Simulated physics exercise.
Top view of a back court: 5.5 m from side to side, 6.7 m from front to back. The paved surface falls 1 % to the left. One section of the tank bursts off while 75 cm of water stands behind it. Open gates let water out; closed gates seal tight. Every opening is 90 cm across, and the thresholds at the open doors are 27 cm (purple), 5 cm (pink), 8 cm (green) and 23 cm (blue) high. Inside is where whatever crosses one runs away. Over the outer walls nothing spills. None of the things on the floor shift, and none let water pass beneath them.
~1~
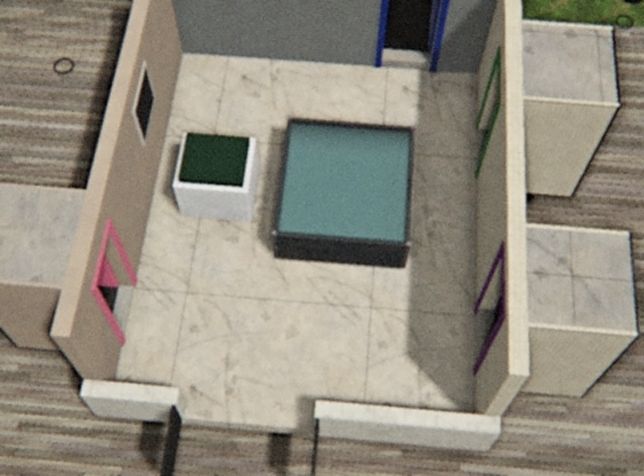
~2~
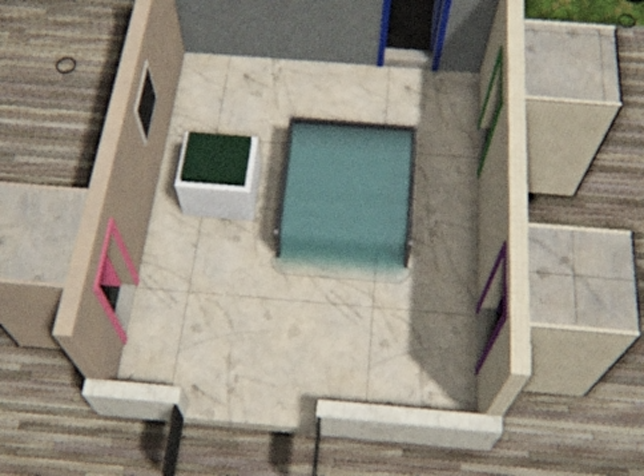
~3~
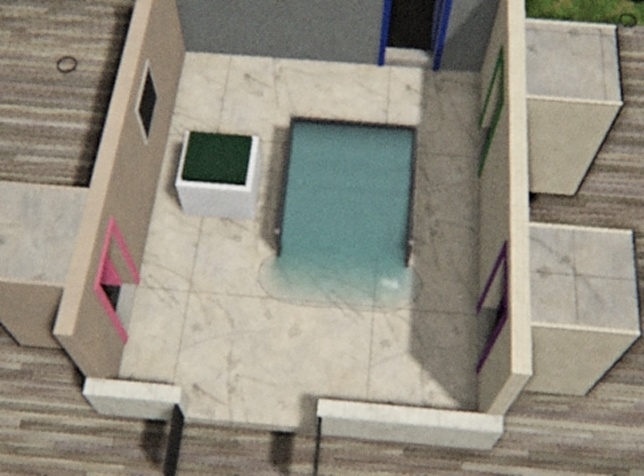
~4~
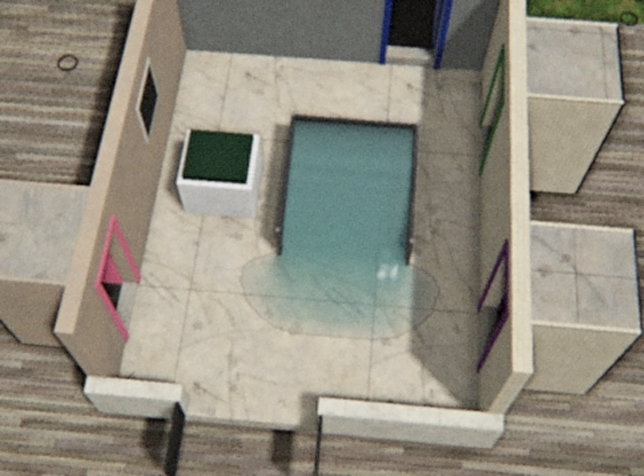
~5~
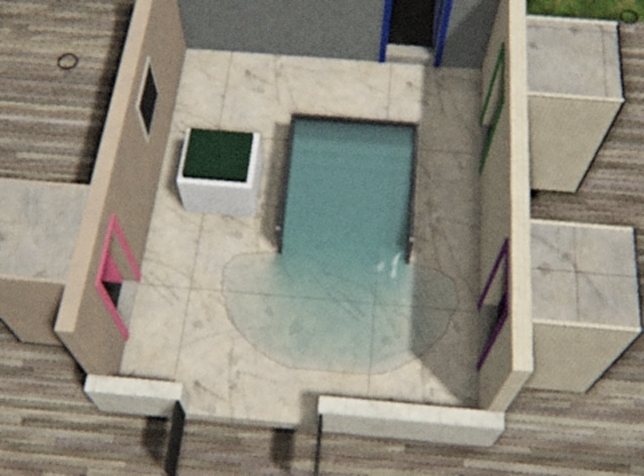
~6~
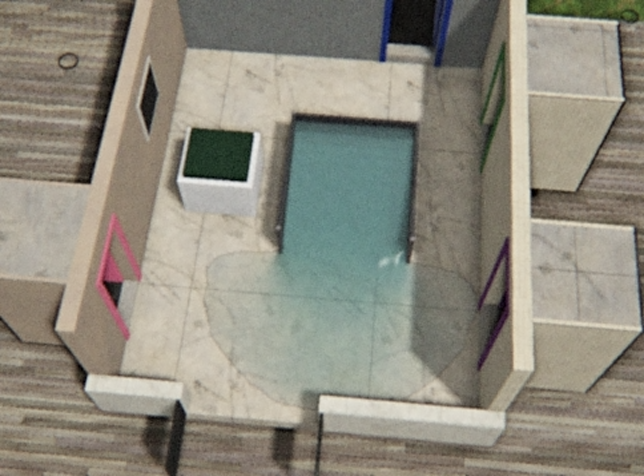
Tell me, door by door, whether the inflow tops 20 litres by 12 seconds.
At the purple door it falls short; at the pink door it tops it; at the green door it falls short; at the blue door it falls short.
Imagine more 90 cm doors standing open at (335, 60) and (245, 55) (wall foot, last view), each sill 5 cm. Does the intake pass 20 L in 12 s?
Door 1: Limit not reached; door 2: Limit broken.
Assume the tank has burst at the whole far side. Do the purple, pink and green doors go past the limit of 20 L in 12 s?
Note: Purple short of the mark, pink beyond the mark, green beyond the mark.
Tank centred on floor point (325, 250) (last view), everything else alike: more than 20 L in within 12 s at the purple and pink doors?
Purple door held, pink door held.
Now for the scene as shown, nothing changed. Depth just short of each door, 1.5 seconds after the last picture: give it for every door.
Door by door in cm, purple shows 16, pink shows 5, green shows 0, blue shows 0.
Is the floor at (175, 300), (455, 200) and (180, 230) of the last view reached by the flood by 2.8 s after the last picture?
Respectively: Got hit, got hit, was missed.
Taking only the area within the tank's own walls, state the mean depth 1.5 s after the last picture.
It averages close to 24 cm.
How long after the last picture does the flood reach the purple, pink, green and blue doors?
Door times: Purple 0.1 s / pink 1.1 s / green 3.0 s / blue 3.8 s.
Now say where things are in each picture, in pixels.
The first picture shows still water, 75 cm deep, in the tank at (346, 181).
In the second picture, water pours out at (342, 253) and has run 1.1 m, to (274, 259); typically 7 cm deep outside, 75 cm at the tank's back.
In the third picture, the front is at (264, 281), 1.3 m from the gap at (343, 253); 1.7 m2 of floor is under water; 75 cm left at the back of the tank.
In the fourth picture, water pours out at (344, 252) and has run 1.6 m, to (252, 295); typically 11 cm deep outside, 74 cm at the tank's back.
In the fifth picture, the front is at (250, 336), 2.0 m from the gap at (344, 251); 5.6 m2 of floor is under water; 67 cm left at the back of the tank.
In the sixth picture, the front is at a hidden place, 2.6 m from the gap at (344, 251); 8.0 m2 of floor is under water; 63 cm left at the back of the tank.
Then, 0.7 s after the last picture water covers 35 % of the floor and is deepest (44 cm) near (340, 399); purple door 10 cm at the sill, 0 L in, pink door not reached, green door not reached, blue door not reached.
Then, 1.5 s after the last picture water covers 40 % of the floor and is deepest (46 cm) near (470, 422); purple door 16 cm at the sill, 0 L in, pink door 5 cm at the sill, 0 L in, green door not reached, blue door not reached.
Then, 2.8 s after the last picture water covers 50 % of the floor and is deepest (24 cm) near (458, 421); purple door 16 cm at the sill, 0 L in, pink door 7 cm at the sill, 4 L in, green door not reached, blue door not reached.
Then, 6.3 s after the last picture water covers 85 % of the floor and is deepest (14 cm) near (475, 93); purple door 6 cm at the sill, 0 L in, pink door 11 cm at the sill, 32 L in, green door 5 cm at the sill, 0 L in, blue door 10 cm at the sill, 0 L in.
Then, 11.3 s after the last picture water covers 95 % of the floor and is deepest (12 cm) near (149, 235); purple door 1 cm at the sill, 0 L in, pink door 7 cm at the sill, 84 L in, green door 4 cm at the sill, 0 L in, blue door 4 cm at the sill, 0 L in.
